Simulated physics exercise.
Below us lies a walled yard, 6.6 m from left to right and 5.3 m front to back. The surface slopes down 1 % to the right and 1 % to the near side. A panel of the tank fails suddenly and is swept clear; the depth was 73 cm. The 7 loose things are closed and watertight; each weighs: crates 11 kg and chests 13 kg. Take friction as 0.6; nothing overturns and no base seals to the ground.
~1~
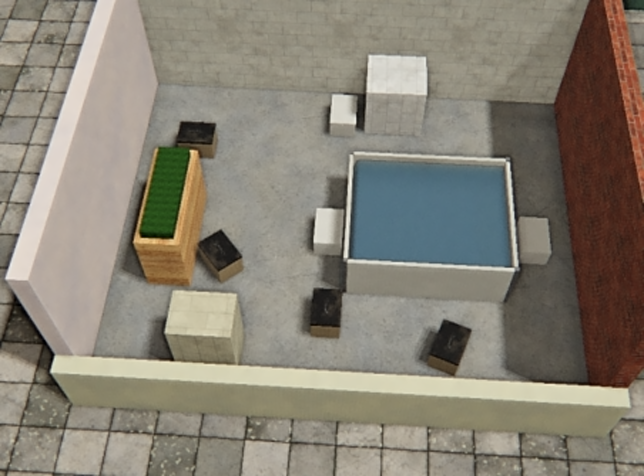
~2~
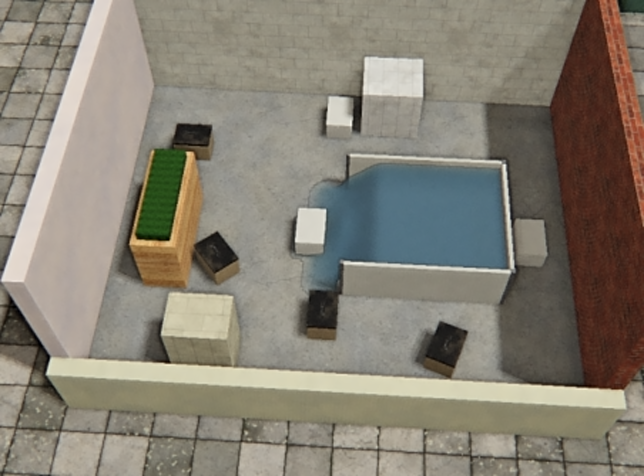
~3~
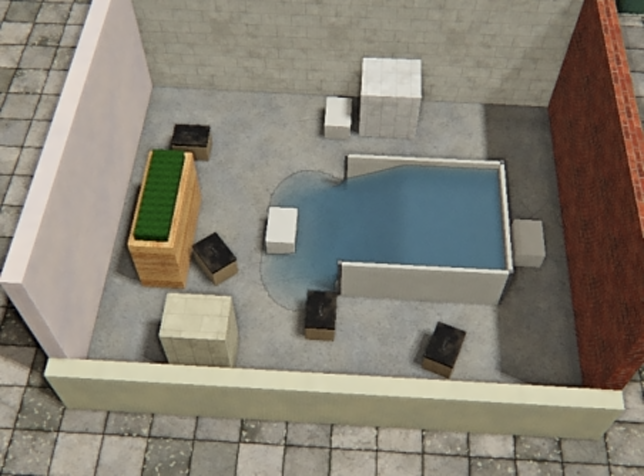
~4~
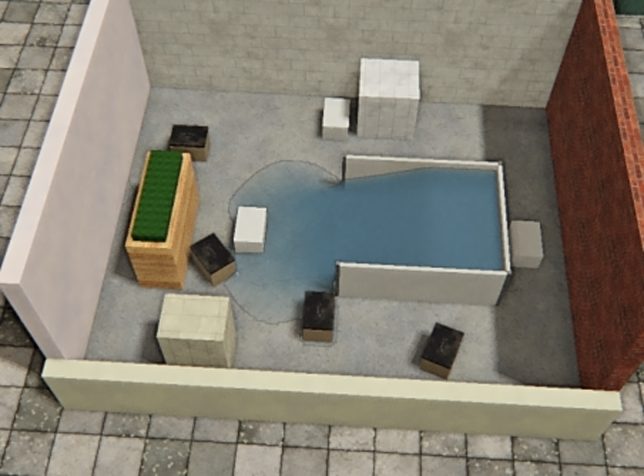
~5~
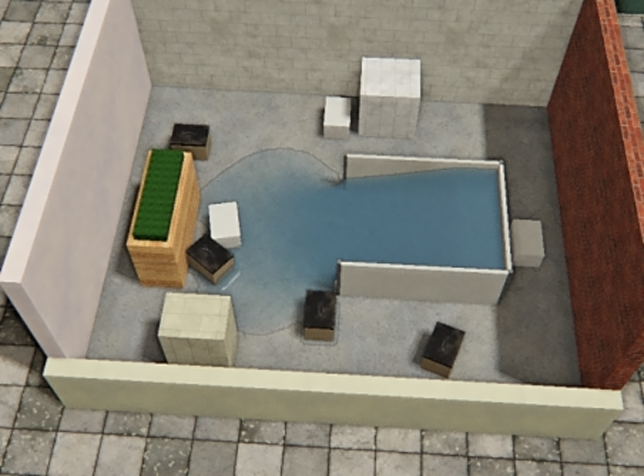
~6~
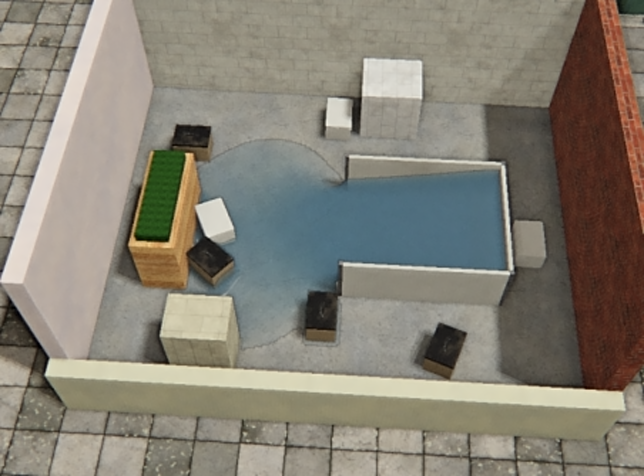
In a walled yard, the left side of a water tank gave way and water spread leftward across the floor, pushing a white block along until it bumped a dark-topped box and turned.
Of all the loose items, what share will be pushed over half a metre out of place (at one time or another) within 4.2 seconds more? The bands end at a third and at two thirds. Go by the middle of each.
It is two thirds or above.
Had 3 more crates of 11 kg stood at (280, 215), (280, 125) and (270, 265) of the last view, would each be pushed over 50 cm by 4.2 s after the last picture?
In turn: Over, over, more.
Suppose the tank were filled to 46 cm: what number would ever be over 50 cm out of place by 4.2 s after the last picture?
In that case 3 of them.
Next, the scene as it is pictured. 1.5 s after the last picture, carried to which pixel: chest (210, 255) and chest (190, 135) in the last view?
Near (126, 293) and (167, 72).
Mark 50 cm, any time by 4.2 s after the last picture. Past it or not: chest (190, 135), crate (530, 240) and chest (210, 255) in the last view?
In turn: Past it, short of it, past it.
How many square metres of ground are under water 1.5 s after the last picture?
Roughly 18 m2.
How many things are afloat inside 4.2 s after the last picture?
4 of them.
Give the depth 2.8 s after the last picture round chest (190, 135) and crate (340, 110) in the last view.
Roughly 24 and 5 cm.
Then, 0.4 s after the last picture 1 of 7 are over 50 cm from their spots; 2 afloat.
Then, 1.5 s after the last picture 3 of 7 are over 50 cm from their spots; 2 afloat.
Then, 2.8 s after the last picture 3 of 7 are over 50 cm from their spots; 3 afloat.
Then, 4.2 s after the last picture 5 of 7 are over 50 cm from their spots, and 5 have been at some point; 4 afloat.
